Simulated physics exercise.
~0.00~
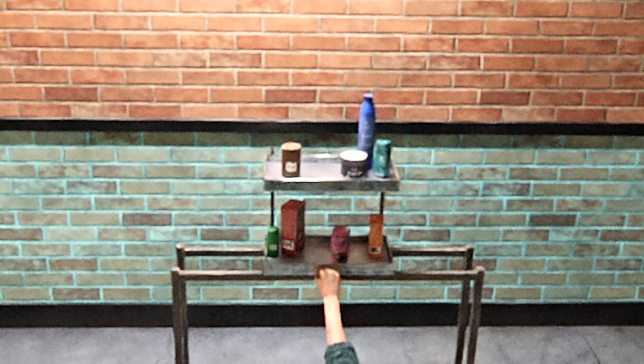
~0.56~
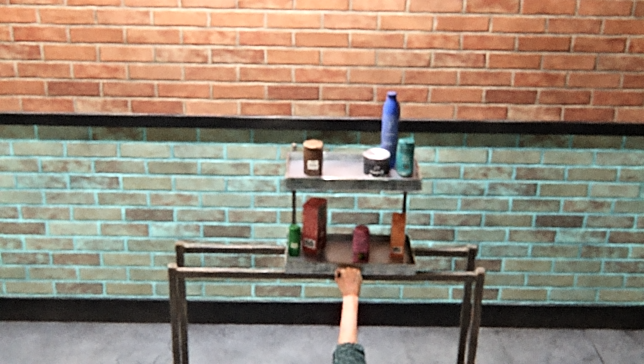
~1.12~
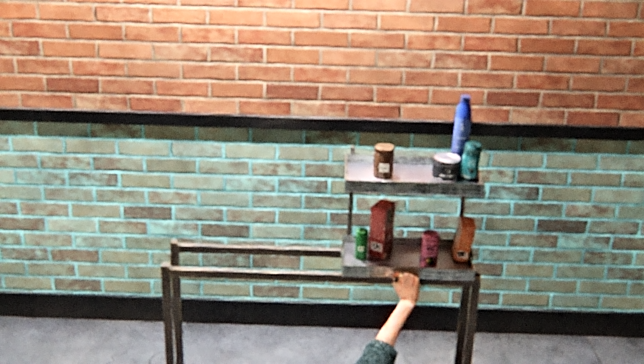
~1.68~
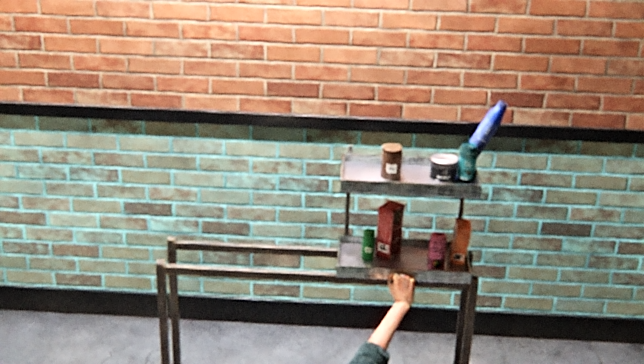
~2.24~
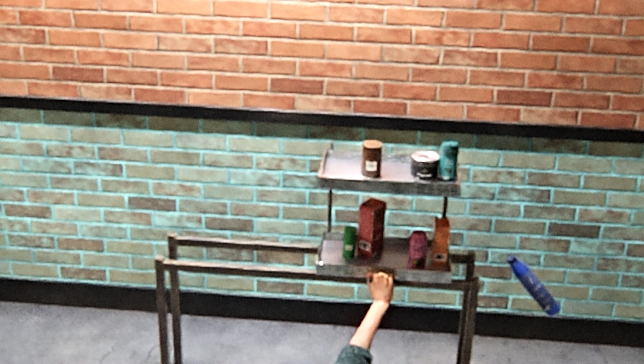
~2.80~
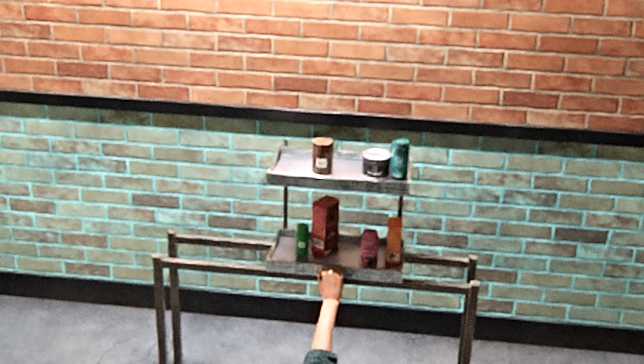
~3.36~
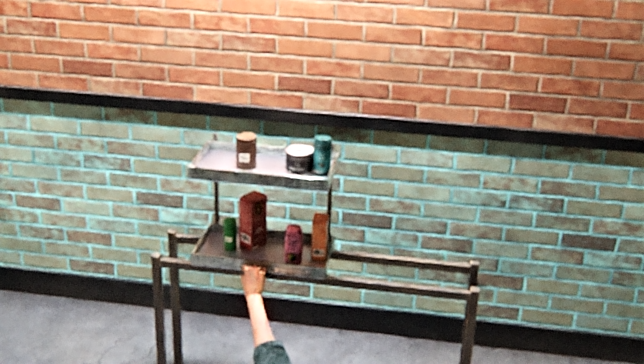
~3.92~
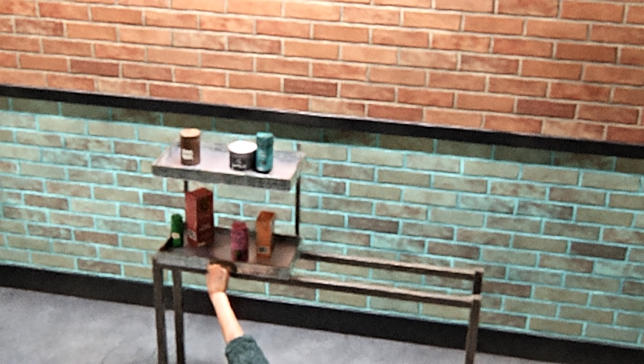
A two-level tray on a metal frame, pushed by a hand, slides right against a brick wall, and a blue bottle tips off its upper level and falls; the tray then slides back to the left end with the remaining containers still standing.
